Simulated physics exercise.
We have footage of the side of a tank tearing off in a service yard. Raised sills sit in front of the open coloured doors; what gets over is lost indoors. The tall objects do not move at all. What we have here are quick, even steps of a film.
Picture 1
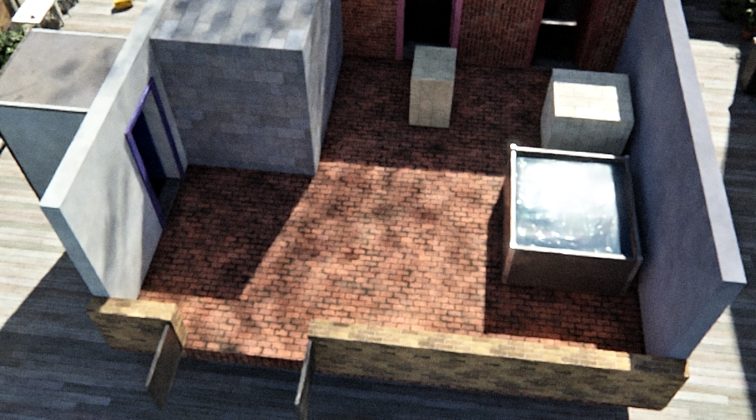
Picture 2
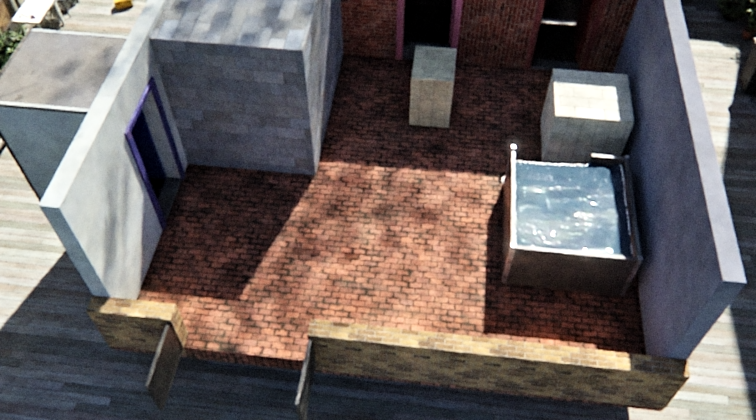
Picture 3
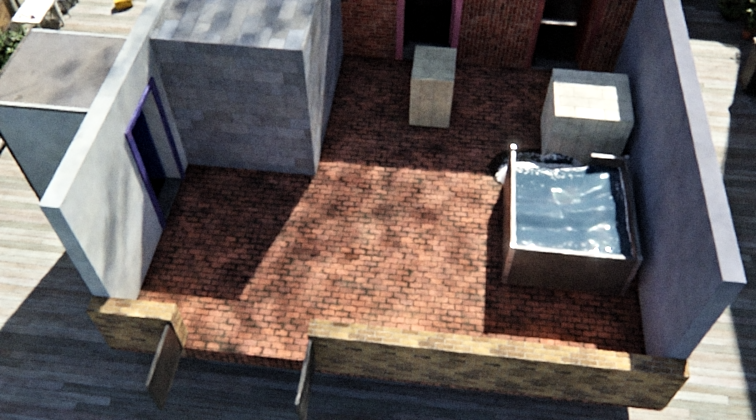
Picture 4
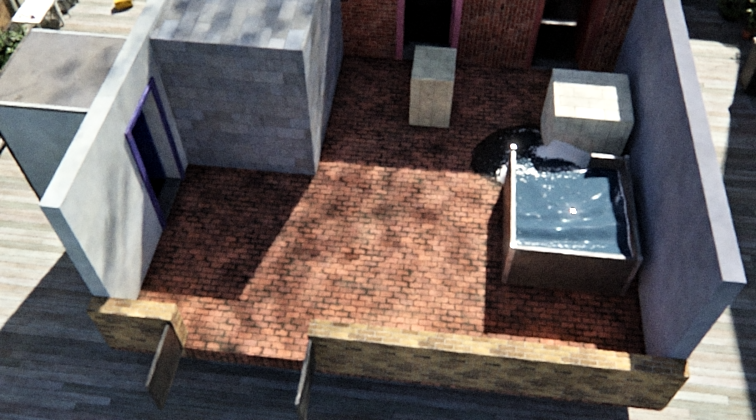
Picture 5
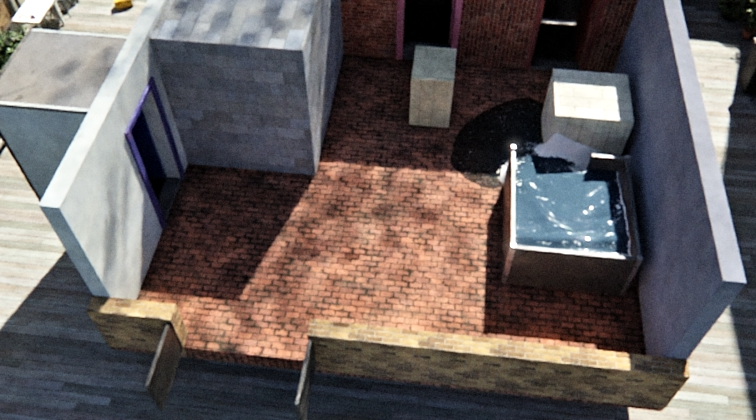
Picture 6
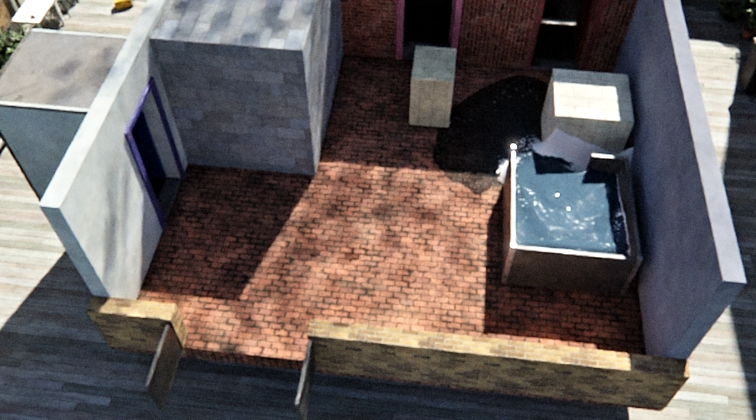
In this clip, an open tank of water stands in a brick-paved, walled yard; its far side gives way and water pours out, spreading in a dark patch across the bricks toward the pale blocks while the tall objects stay still.
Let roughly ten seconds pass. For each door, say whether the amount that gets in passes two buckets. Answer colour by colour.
Red door: Yes, pink door: No, blue door: No.
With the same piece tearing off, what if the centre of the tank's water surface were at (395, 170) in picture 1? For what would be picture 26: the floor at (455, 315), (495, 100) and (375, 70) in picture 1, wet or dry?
Spot by spot, in the order asked: Untouched, swamped, swamped.
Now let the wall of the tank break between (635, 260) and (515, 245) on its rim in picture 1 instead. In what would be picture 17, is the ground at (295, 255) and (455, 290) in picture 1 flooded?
Well, the first place would be submerged and the second one submerged.
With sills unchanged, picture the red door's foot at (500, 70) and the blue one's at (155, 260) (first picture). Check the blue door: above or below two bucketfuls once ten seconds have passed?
Note - blue one: Short of the mark.
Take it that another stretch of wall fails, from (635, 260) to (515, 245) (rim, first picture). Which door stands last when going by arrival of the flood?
The pink one comes last.
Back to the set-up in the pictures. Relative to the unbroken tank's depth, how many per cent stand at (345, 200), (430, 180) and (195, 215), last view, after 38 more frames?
8, 2, 0 %.
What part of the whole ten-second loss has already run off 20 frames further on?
Roughly 20 percent.
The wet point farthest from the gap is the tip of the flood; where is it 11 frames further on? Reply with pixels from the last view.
The farthest wet spot is near (343, 55).
A moment on, water covers 25 % of the floor; the red door under two buckets in, the pink door wet at the sill, nothing in, the blue door not reached.
Next, water covers 40 % of the floor; the red door over two buckets in, the pink door under two buckets in, the blue door not reached.
Then, water covers 50 % of the floor; the red door over two buckets in, the pink door under two buckets in, the blue door not reached.
Later, water covers 75 % of the floor; the red door far over two buckets in, the pink door under two buckets in, the blue door not reached.
In the end, water covers 95 % of the floor; the red door far over two buckets in, the pink door under two buckets in, the blue door wet at the sill, nothing in.
